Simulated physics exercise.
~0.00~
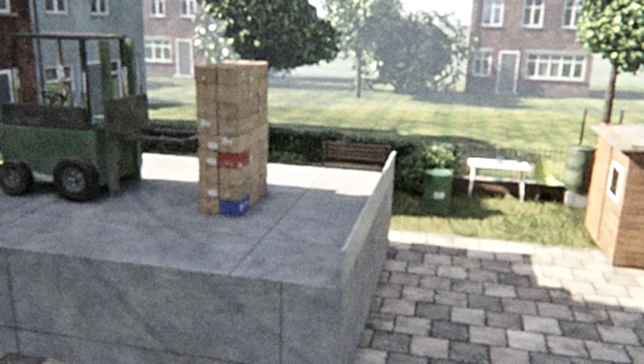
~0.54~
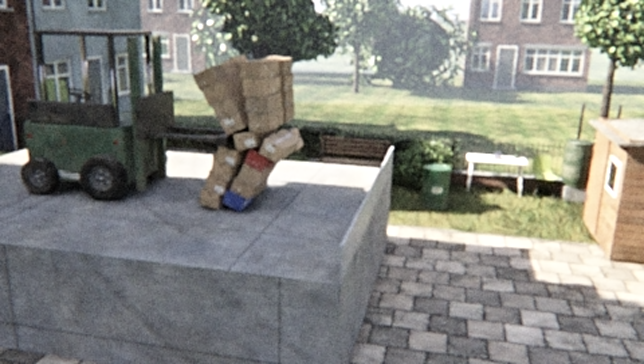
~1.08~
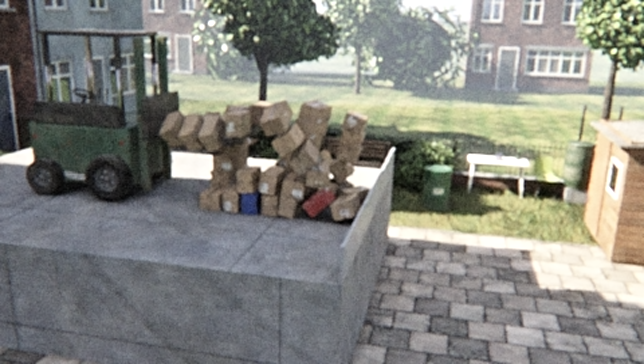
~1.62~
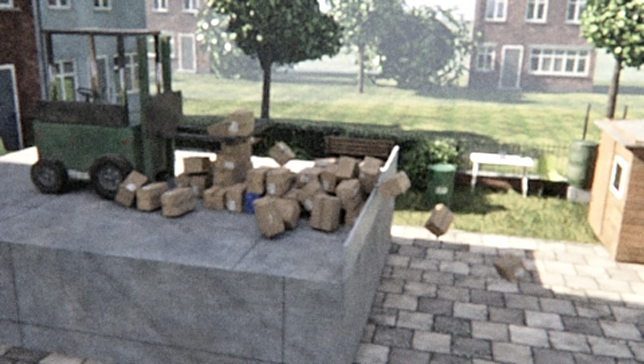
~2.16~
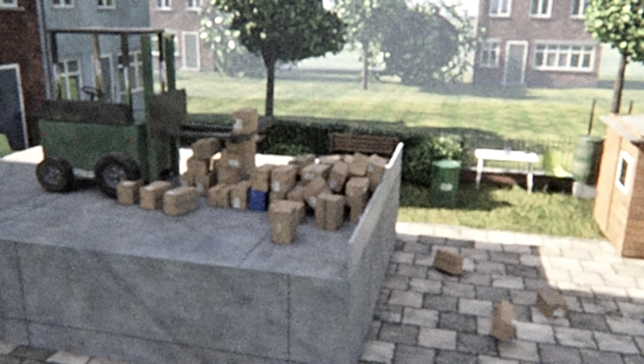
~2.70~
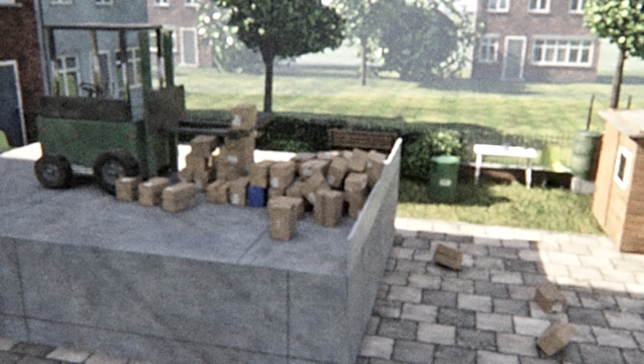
Tall stack of cartons buckling and toppling rightward as a green forklift pushes in, scattering across a raised deck, three landing on paving below.
